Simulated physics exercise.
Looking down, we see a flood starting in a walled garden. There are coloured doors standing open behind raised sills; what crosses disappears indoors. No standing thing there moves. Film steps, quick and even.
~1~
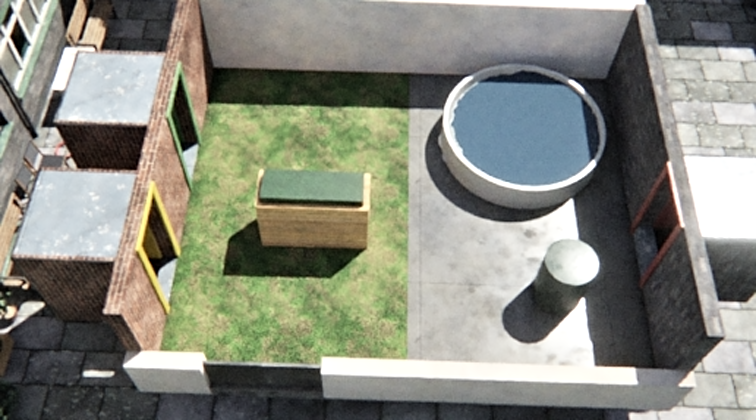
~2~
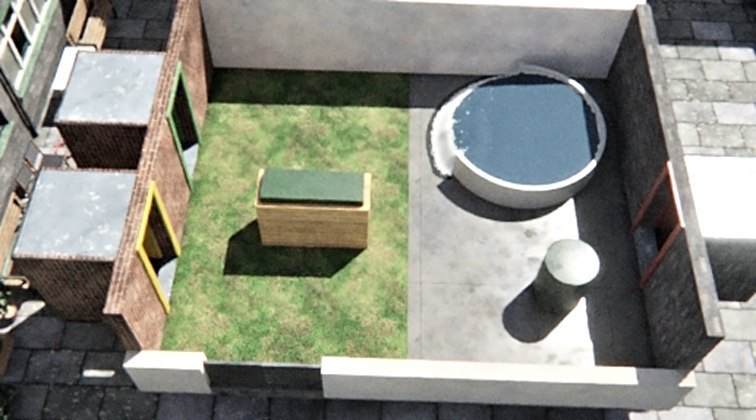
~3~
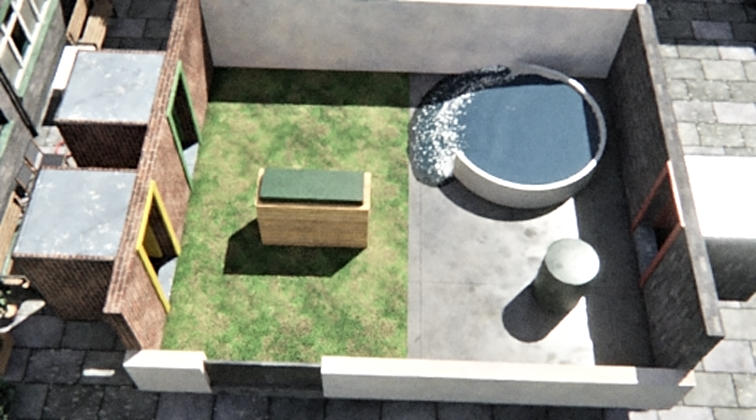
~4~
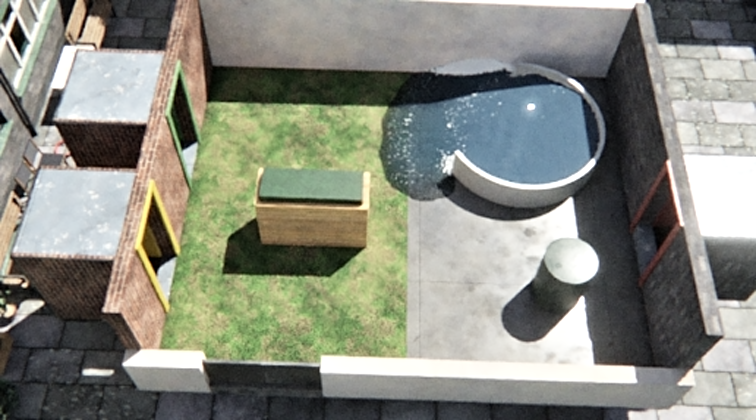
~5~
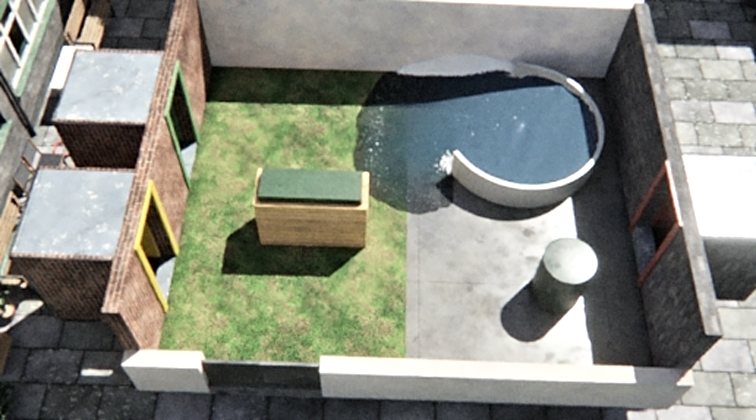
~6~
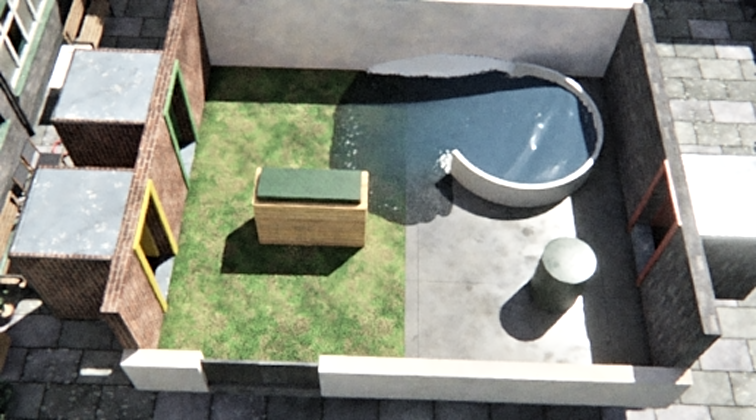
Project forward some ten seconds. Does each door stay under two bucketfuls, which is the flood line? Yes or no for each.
Yellow door - no, it floods; green door - no, it floods; red door - yes, stays under.
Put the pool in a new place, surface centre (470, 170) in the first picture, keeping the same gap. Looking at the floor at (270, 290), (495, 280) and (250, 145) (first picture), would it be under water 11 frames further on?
The three spots read left dry, left dry, swamped.
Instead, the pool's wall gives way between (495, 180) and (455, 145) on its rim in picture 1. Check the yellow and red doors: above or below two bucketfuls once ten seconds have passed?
Looks like yellow gets past it, and red stays beneath it too.
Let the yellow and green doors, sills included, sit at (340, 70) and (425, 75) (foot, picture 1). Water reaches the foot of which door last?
Looks like the red one.
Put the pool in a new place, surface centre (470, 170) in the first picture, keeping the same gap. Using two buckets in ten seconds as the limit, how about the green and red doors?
Door check - the green one crosses the line, the red one doesn't reach it.
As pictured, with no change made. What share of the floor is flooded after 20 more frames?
About 45 per cent.
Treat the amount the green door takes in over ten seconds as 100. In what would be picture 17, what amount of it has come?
I'd put it at about 0 per cent.
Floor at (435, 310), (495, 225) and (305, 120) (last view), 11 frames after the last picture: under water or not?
Point by point: Not yet wet, not yet wet, inundated.
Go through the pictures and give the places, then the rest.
The first frame shows still water in the pool at (524, 126).
In the second frame, the front is at a hidden place, out from the gap at (455, 107).
In the third frame, water pours out at (455, 107) and has run to (433, 182).
In the fourth frame, water pours out at (454, 108) and has run to (425, 196).
In the fifth frame, water pours out at (453, 108) and has run to a hidden place.
In the sixth frame, water pours out at (452, 108) and has run to (577, 76).
A moment on, water covers 25 % of the floor; the yellow door not reached, the green door not reached, the red door not reached.
Next, water covers 35 % of the floor; the yellow door not reached, the green door not reached, the red door not reached.
Then, water covers 45 % of the floor; the yellow door not reached, the green door under two buckets in, the red door not reached.
Later, water covers 70 % of the floor; the yellow door under two buckets in, the green door far over two buckets in, the red door wet at the sill, nothing in.
In the end, water covers 90 % of the floor; the yellow door over two buckets in, the green door far over two buckets in, the red door wet at the sill, nothing in.
